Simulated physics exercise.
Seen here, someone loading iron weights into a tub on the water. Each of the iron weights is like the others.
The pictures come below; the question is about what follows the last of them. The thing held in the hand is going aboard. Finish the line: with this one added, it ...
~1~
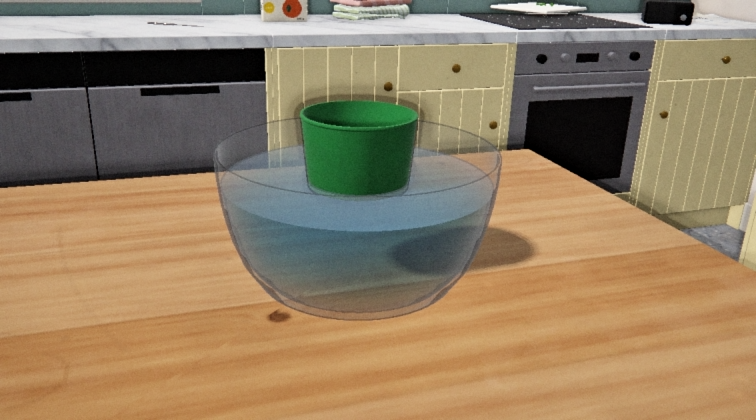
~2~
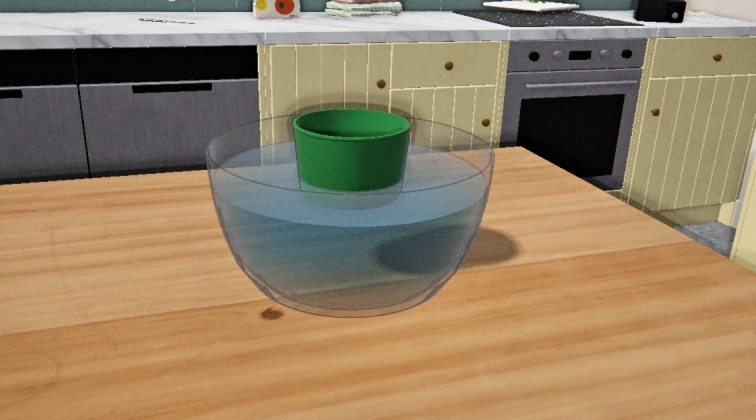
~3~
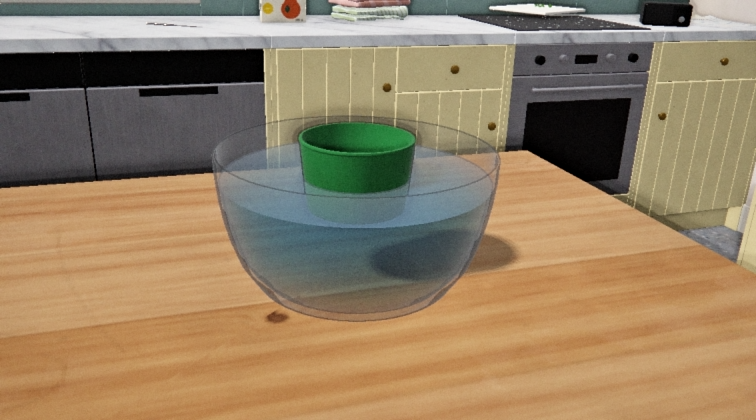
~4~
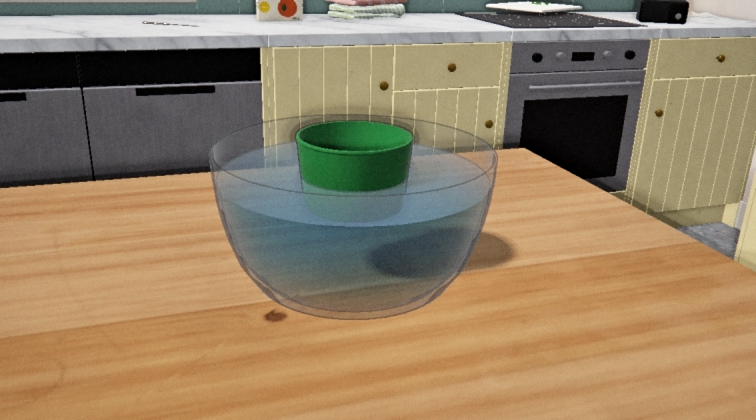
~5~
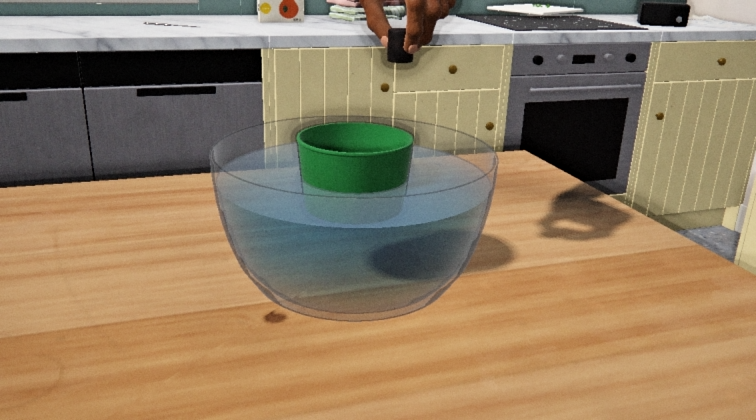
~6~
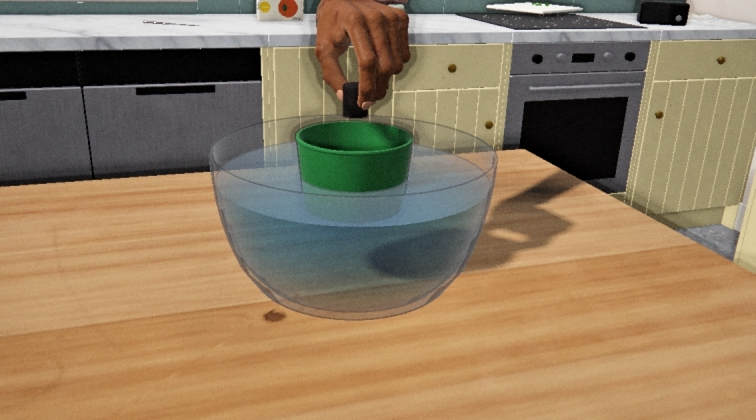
With this one added, it stays up.
A moment on, the iron weight is in and the tub dips.
Further on, it steadies; about a third of its side above the surface.
When it is over, the tub floats; about a third of its side above the surface.
